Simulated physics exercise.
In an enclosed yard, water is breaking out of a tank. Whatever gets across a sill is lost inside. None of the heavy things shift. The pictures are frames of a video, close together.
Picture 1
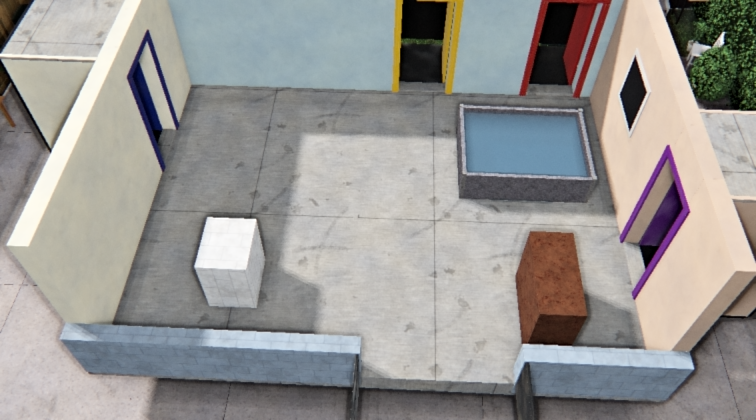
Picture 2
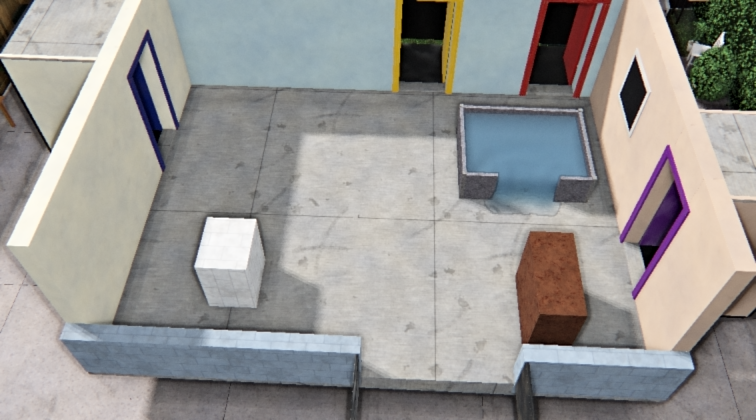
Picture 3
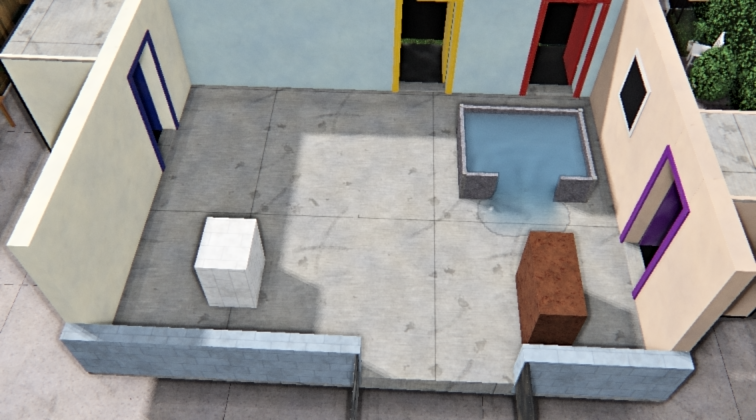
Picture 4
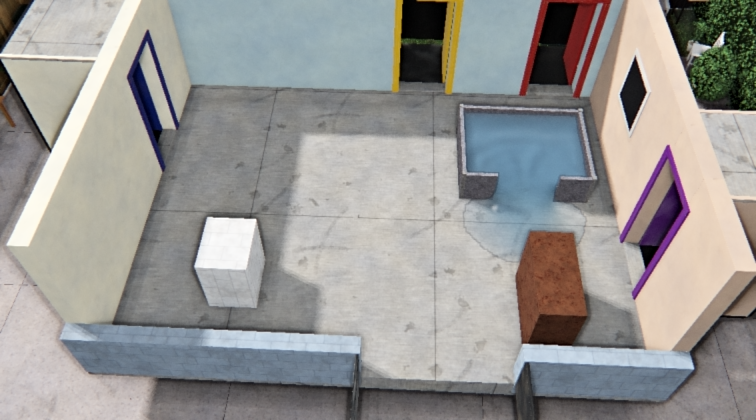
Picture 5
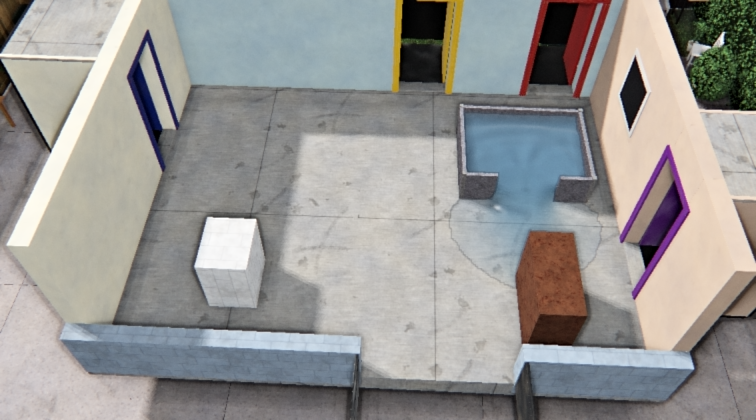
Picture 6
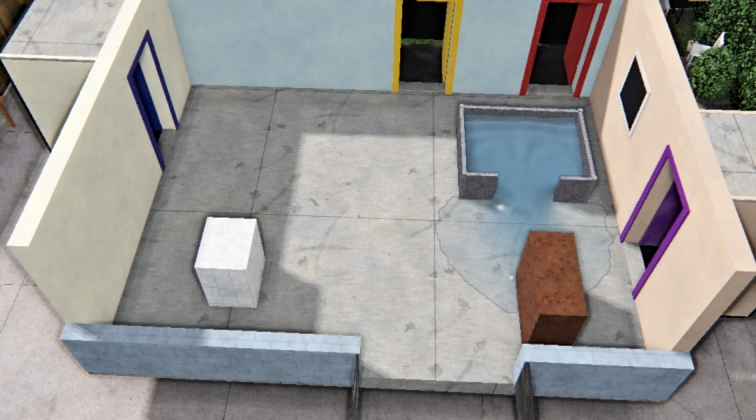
To begin with, a stone-edged tank of still water sits near the red doorway of a walled yard holding a white block and a brown block. A gap opens in the tank's front wall and water pours out, then spreads across the paving in a widening sheet around the brown block.
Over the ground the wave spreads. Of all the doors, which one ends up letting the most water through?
That would be the purple door.
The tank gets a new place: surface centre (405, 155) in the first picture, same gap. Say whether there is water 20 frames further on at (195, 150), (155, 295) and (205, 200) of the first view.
Result, in order: Unaffected; affected; unaffected.
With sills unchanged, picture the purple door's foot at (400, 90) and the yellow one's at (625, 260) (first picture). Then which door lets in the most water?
The yellow one.
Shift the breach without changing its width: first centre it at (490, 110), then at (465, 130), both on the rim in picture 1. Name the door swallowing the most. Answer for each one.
Try one: The yellow one; try two: The blue one.
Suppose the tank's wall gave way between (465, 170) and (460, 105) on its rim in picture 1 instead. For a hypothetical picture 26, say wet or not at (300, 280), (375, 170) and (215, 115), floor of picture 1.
In sequence the three spots come out wetted, then wetted, then wetted.
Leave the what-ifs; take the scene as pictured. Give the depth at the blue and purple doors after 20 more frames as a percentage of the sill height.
I'd put it at close to 0 and 190 per cent.
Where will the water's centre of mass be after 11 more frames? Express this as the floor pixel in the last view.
Somewhere around (521, 212) in the last view.
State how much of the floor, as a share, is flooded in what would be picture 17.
Roughly 25 per cent.
A moment on, water covers 20 % of the floor; purple door wet at the sill, nothing in, red door not reached, blue door not reached, yellow door not reached.
Next, water covers 25 % of the floor; purple door a trickle in, red door not reached, blue door not reached, yellow door not reached.
Then, water covers 30 % of the floor; purple door some in, red door not reached, blue door not reached, yellow door not reached.
Later, water covers 40 % of the floor; purple door a lot in, red door not reached, blue door not reached, yellow door not reached.
In the end, water covers 65 % of the floor; purple door a lot in, red door wet at the sill, nothing in, blue door wet at the sill, nothing in, yellow door not reached; the purple door has let in the most.
